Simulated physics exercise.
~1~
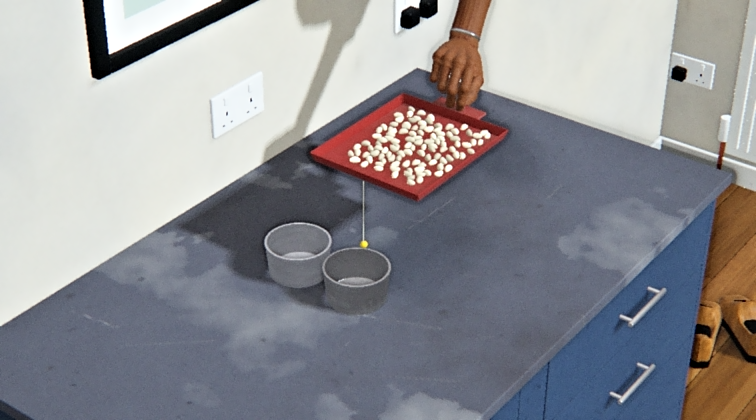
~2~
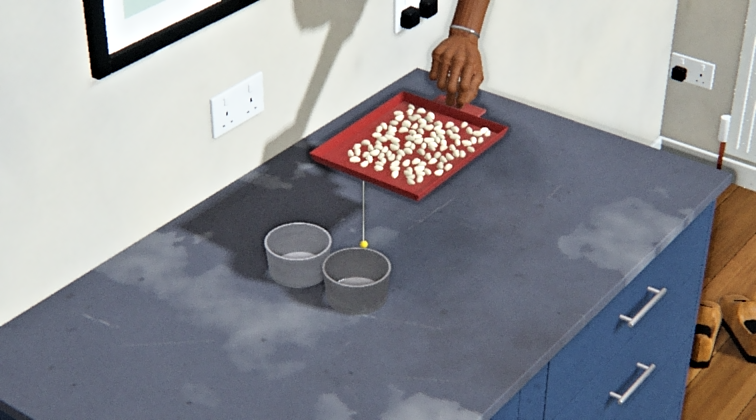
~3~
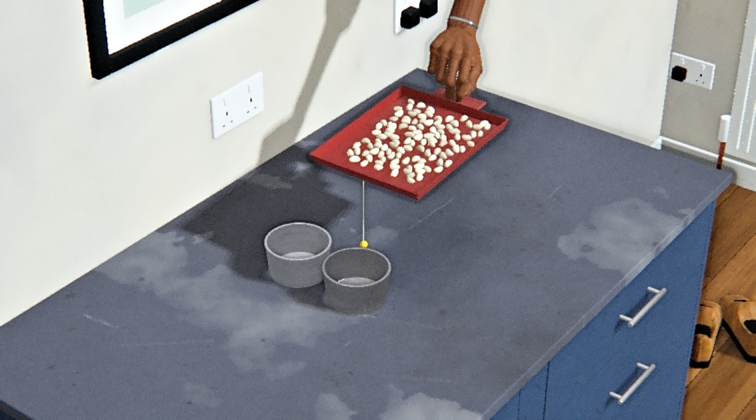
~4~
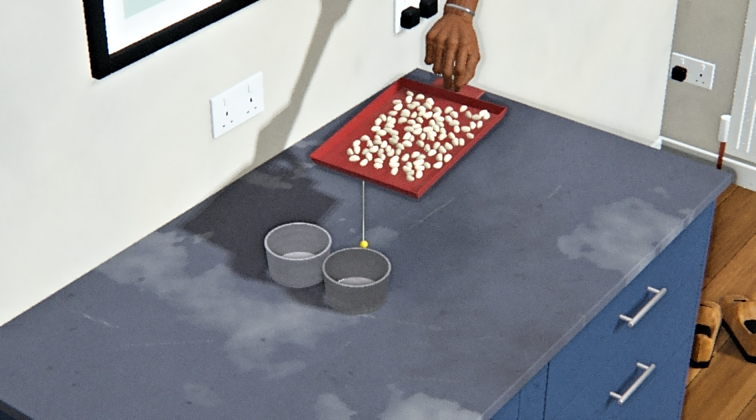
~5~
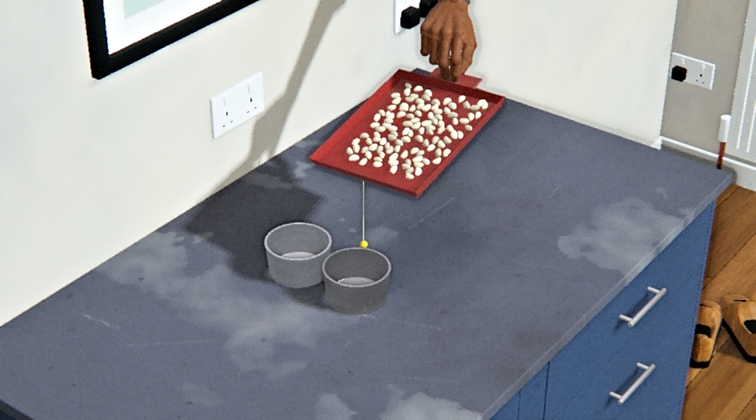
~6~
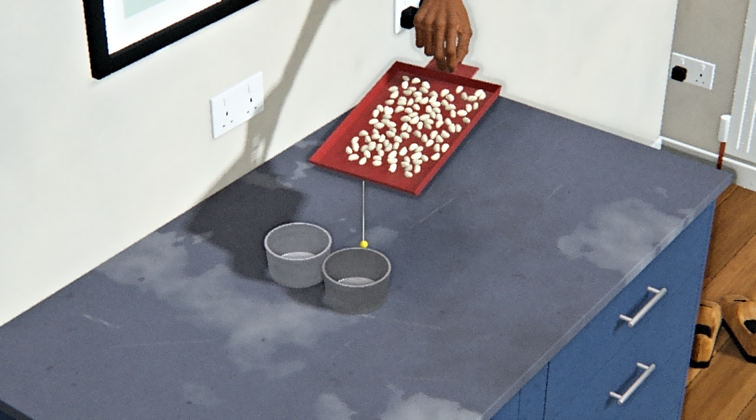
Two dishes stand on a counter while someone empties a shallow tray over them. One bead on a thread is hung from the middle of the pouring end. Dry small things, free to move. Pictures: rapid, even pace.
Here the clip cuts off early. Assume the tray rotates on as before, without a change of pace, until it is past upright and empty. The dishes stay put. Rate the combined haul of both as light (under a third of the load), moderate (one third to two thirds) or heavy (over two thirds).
A heavy haul.
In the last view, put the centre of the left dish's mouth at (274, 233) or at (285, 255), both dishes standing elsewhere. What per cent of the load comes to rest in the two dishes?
Some 70 percent in the first case, 30 percent in the second.
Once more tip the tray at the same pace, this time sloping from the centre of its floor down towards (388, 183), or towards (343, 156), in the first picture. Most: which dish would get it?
First spot: The rightmost dish, second spot: The leftmost dish.
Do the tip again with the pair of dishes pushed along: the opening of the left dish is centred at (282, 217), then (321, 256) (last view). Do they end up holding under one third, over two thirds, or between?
In order: In the middle band, then one to two thirds.
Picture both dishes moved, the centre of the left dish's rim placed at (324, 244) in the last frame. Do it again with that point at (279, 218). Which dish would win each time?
Try one: The dish on the left-hand side; try two: The dish on the right-hand side.
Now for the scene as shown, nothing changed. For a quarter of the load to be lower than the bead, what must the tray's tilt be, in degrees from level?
Near 80 degrees.
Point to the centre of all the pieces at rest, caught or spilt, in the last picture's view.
Centre at rest, last view: Approx. (305, 271).
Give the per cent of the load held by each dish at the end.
Near 60 in a hundred for the left dish; near 30 for the right dish.
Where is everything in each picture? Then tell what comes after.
In the first frame, corners of the pouring end (315, 152) and (418, 192), level; middle of the load (419, 143), white beans; left dish (278, 268); right dish (336, 294); bead on its thread (364, 244).
In the second frame, corners of the pouring end (315, 152) and (418, 192), level; middle of the load (419, 141).
In the third frame, corners of the pouring end (314, 153) and (417, 191), tipped barely, lowest at the left corner; middle of the load (419, 137).
In the fourth frame, corners of the pouring end (314, 155) and (416, 190), tipped a little, lowest at the left corner; middle of the load (418, 132).
In the fifth frame, corners of the pouring end (313, 157) and (415, 189), tipped a little, lowest at the left corner; middle of the load (417, 126).
In the sixth frame, corners of the pouring end (313, 159) and (414, 189), tipped clearly, lowest at the left corner; middle of the load (415, 121); left dish (278, 268); right dish (336, 294).
Just after the last frame, tray tipped steeply; almost all on the tray; about a tenth in the air.
A moment on, tray tipped right over; roughly a quarter on the tray; about a tenth in the right dish; roughly a third in the left dish; about a tenth outside both; roughly a quarter in the air.
Further on, tray tipped past a quarter turn; roughly a quarter in the right dish; roughly two thirds in the left dish; about a tenth outside both.
When it is over, tray tipped past a quarter turn; roughly a quarter in the right dish; roughly two thirds in the left dish; about a tenth outside both.
